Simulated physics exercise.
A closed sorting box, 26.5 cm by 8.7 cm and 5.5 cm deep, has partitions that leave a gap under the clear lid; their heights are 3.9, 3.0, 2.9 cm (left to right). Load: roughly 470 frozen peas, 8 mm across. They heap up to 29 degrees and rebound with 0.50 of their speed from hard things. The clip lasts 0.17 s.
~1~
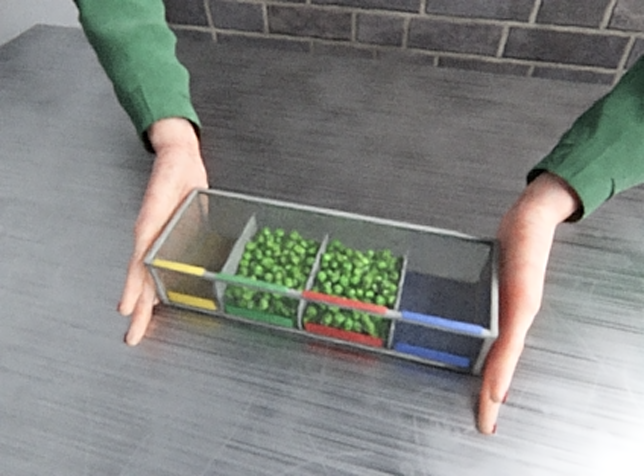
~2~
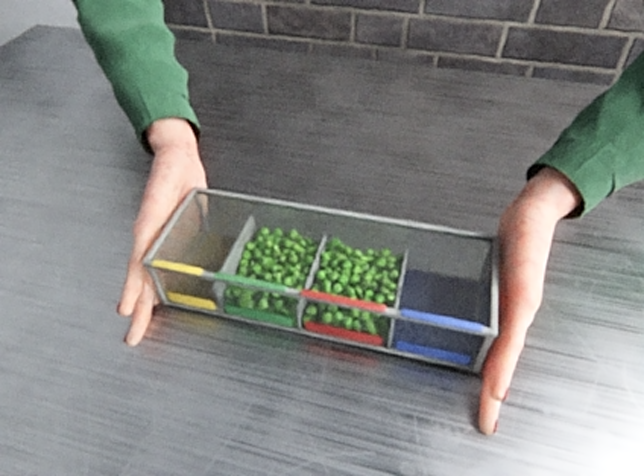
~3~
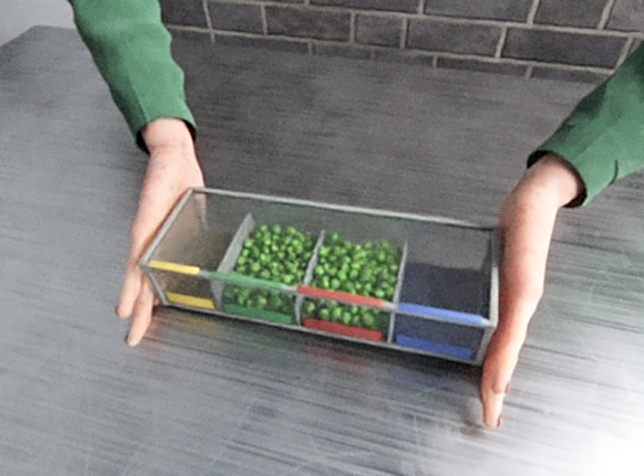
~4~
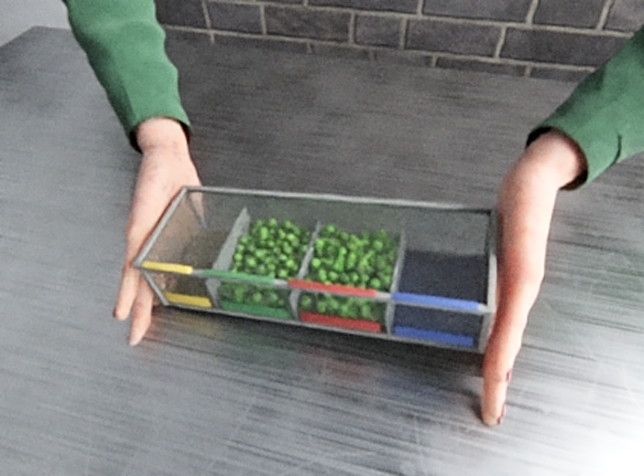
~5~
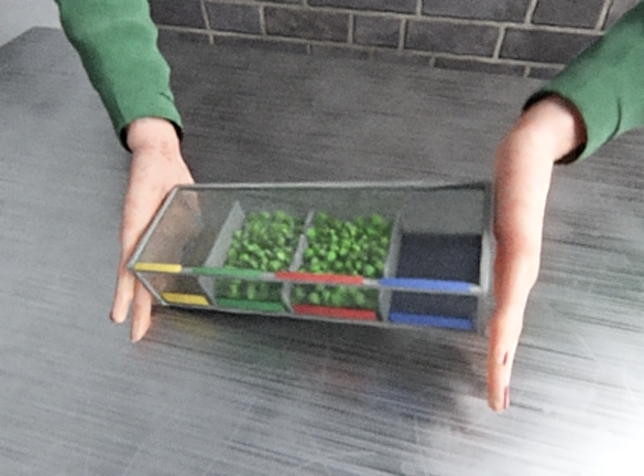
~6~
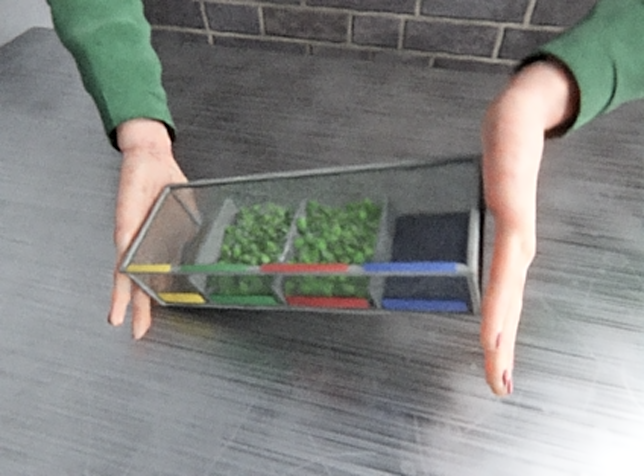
Two hands tilt a clear divided box of green peas, raising its right end.
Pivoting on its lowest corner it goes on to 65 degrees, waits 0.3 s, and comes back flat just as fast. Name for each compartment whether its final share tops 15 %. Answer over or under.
Red over, blue under, green over, yellow under.
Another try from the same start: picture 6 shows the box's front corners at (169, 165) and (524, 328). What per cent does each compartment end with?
Red 35; blue 40; green 25; yellow 0.
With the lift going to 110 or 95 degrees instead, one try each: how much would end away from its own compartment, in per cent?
Some 35 and 40 per cent.
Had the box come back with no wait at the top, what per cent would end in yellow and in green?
Then: Yellow 5; green 60.
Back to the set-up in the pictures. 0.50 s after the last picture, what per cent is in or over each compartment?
Red 35; blue 0; green 60; yellow 5.
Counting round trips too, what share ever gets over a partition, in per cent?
Some 25 per cent.
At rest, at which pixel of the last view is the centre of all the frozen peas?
At about (281, 289).
Then, 0.50 s after the last picture, tilt 65 degrees; red 35 %, green 60 %, yellow 5 %.
Then, 0.84 s after the last picture, tilt 38 degrees; red 30 %, green 60 %, yellow 5 %.
Then, 1.27 s after the last picture, tilt 0 degrees; red 35 %, green 60 %, yellow 5 %.
In the end, red 35 %, blue 0 %, green 60 %, yellow 5 %.
